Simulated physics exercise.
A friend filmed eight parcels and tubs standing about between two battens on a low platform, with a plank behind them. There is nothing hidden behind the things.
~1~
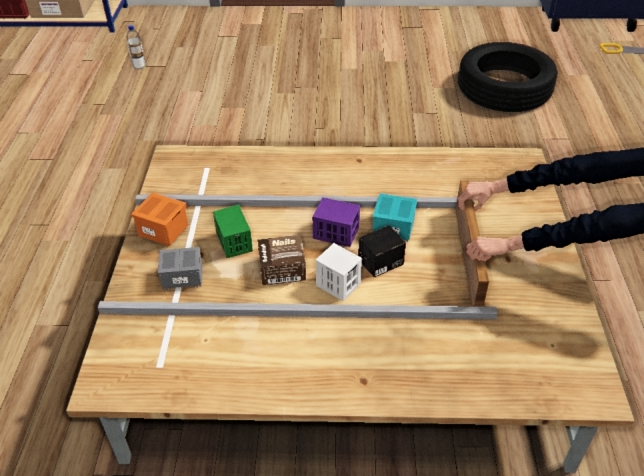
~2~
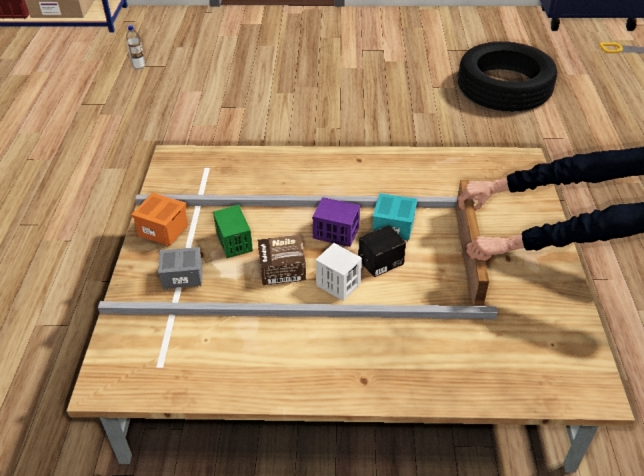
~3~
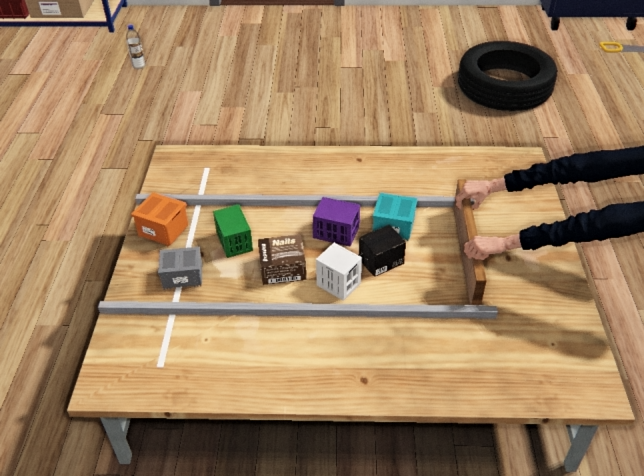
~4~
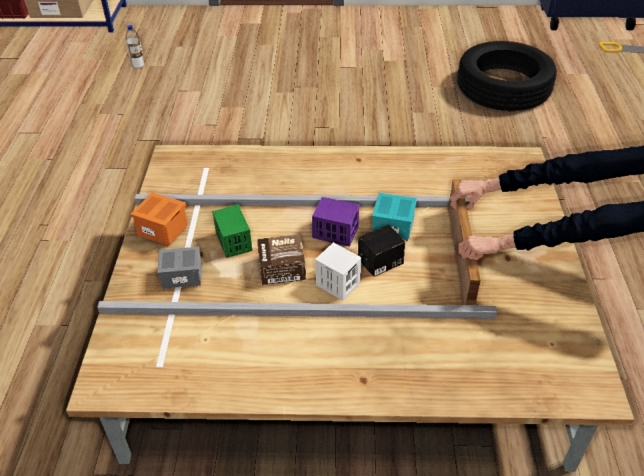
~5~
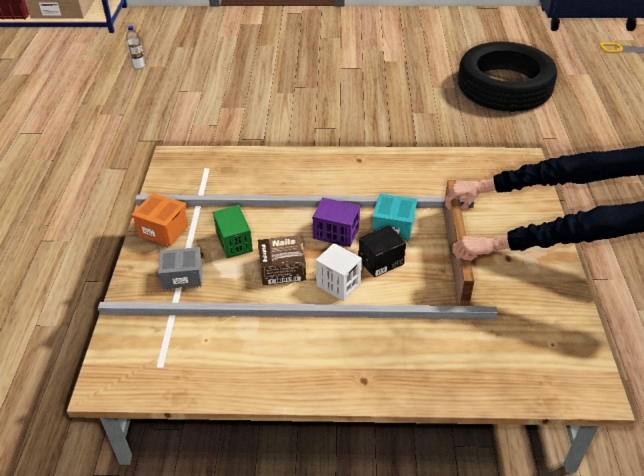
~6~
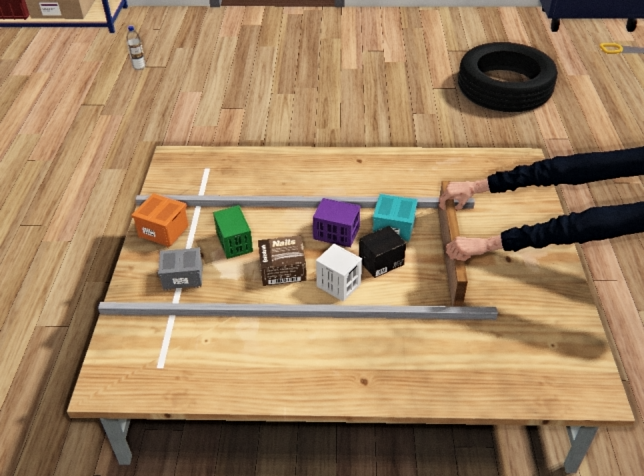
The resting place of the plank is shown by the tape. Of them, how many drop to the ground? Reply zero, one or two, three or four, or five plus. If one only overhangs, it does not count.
Three or four.
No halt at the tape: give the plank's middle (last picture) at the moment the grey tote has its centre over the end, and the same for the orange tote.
Around (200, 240), then around (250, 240).
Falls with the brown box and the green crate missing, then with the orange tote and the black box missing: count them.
The first removal gives 1, the second gives 1.
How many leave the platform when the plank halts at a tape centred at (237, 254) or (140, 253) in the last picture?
Down on the ground: 1 and 5.
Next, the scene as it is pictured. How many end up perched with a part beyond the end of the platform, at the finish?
I count 2 overhanging.
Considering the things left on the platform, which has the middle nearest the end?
Foremost is the purple crate.
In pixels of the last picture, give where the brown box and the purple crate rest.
Going in order, first (131, 264) and next (132, 223).
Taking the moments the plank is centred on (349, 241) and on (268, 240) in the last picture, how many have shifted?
At the first spot 4, then 8.
Soon after, none off yet; orange tote at rest near (162, 221); grey tote at rest near (181, 269); green crate at rest near (233, 232).
Then, none off yet; orange tote at rest near (162, 221); grey tote at rest near (181, 269); green crate moved about its own width near (207, 232).
Further on, none off yet; orange tote tipped well over near (110, 223); grey tote moved about its own width near (136, 280); green crate moved well along near (143, 232).
At rest, the number that fall off is three or four; fallen, green crate, grey tote and orange tote.
